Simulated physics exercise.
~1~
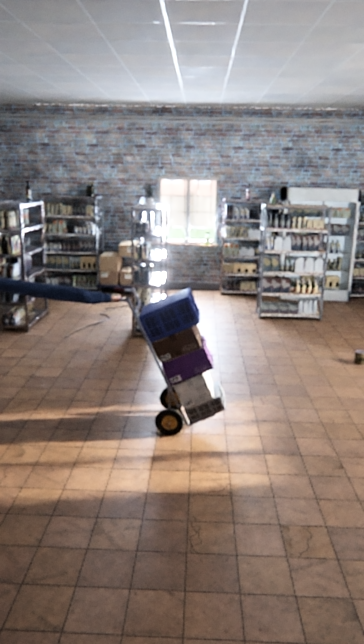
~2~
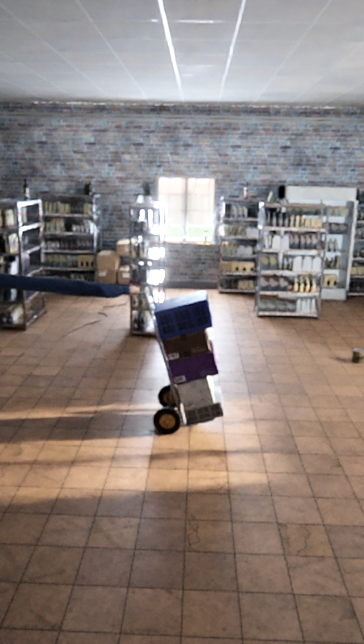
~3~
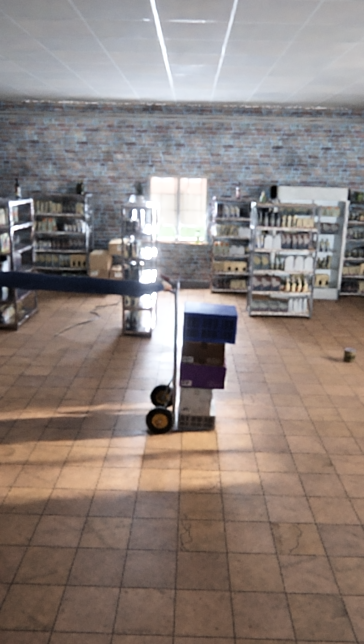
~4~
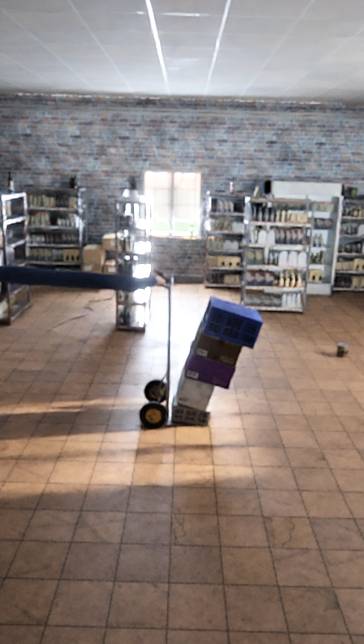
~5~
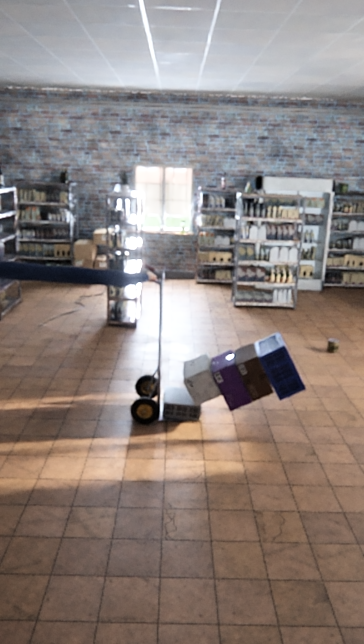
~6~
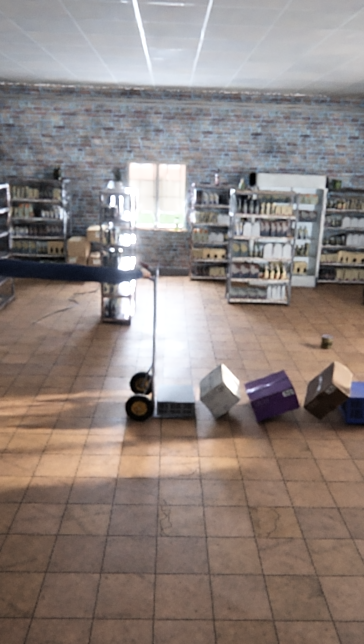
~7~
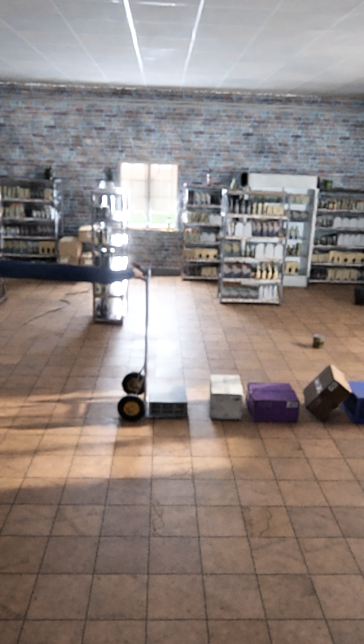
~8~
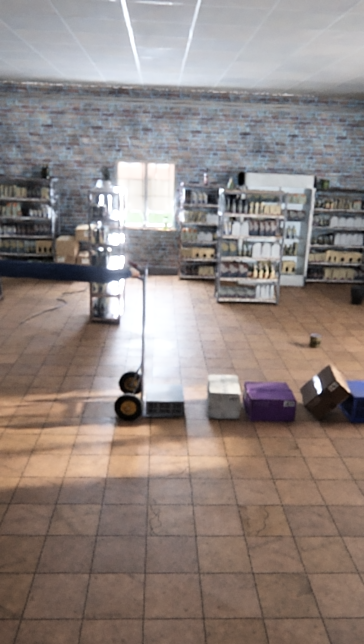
In a brick-walled room lined with stocked shelves, a loaded hand truck swung upright from a tilt, and its stack toppled forward to the right, leaving white, purple, brown and blue boxes strewn in a row while the grey crate stayed on the plate.
